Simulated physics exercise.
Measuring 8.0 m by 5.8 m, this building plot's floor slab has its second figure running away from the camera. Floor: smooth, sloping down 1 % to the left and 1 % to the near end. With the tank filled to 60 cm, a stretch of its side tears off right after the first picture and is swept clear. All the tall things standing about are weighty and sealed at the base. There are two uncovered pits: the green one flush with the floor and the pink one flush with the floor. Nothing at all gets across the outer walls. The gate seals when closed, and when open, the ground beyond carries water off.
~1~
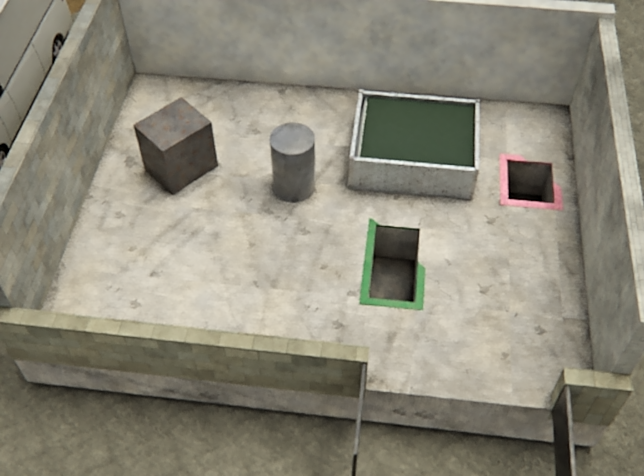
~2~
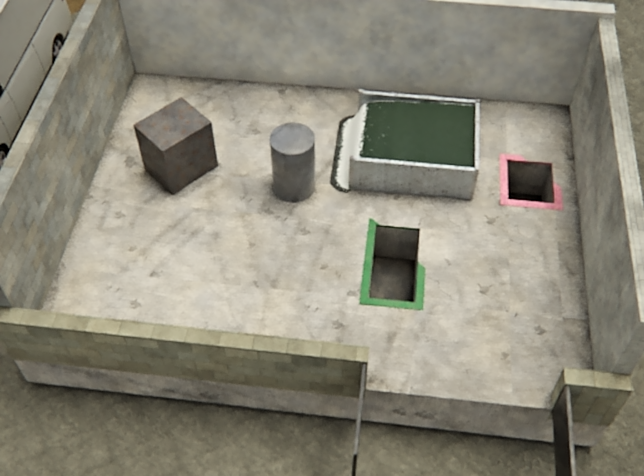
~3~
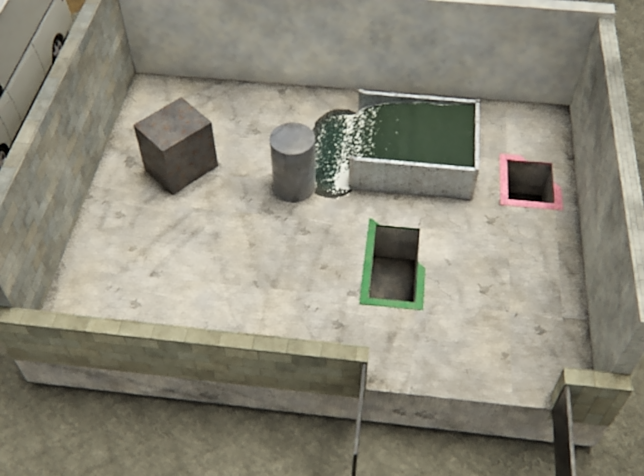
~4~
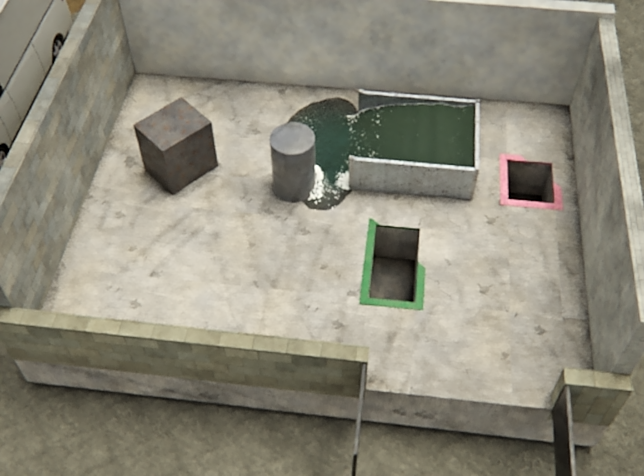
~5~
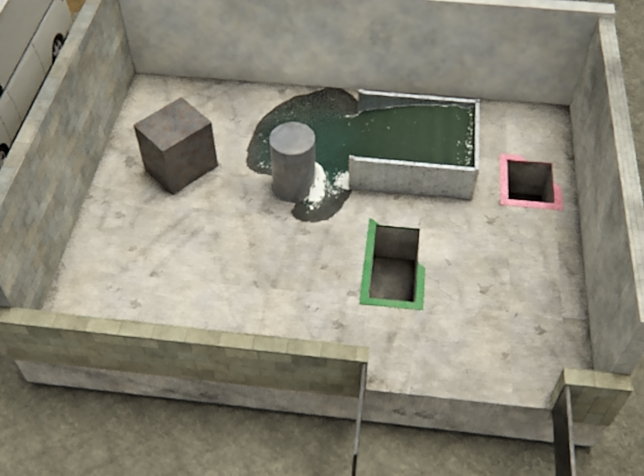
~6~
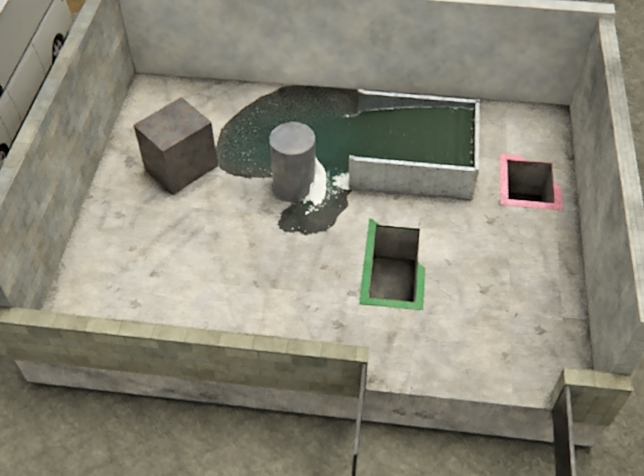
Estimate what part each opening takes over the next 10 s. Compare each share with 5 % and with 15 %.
Result: Gate at under 5 %, green pit at between 5 and 15 %, pink pit at less than 5 %.
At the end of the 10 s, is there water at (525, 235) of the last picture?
Not yet touched.
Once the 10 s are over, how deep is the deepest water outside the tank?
Roughly 11 cm.
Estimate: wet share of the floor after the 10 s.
Roughly 80 % of the floor is wet.
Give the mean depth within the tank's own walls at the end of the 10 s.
Mean depth: Some 2 cm.
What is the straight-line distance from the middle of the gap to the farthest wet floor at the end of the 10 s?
Distance: Approx. 6.0 m.
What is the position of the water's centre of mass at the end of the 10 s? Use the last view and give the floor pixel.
Near (232, 222).
A moment later water covers 25 % of the floor and is deepest (36 cm) near (313, 173); gone so far, the gate 0 %, the green pit 0 %, the pink pit 0 %.
Soon after water covers 40 % of the floor and is deepest (48 cm) near (141, 85); gone so far, the gate 0 %, the green pit 1 %, the pink pit 0 %.
Next water covers 50 % of the floor and is deepest (28 cm) near (127, 98); gone so far, the gate 0 %, the green pit 2 %, the pink pit 0 %.
Later on water covers 50 % of the floor and is deepest (21 cm) near (36, 327); gone so far, the gate 1 %, the green pit 3 %, the pink pit 0 %.
At the end water covers 80 % of the floor and is deepest (11 cm) near (31, 338); gone so far, the gate 2 %, the green pit 10 %, the pink pit 0 %.
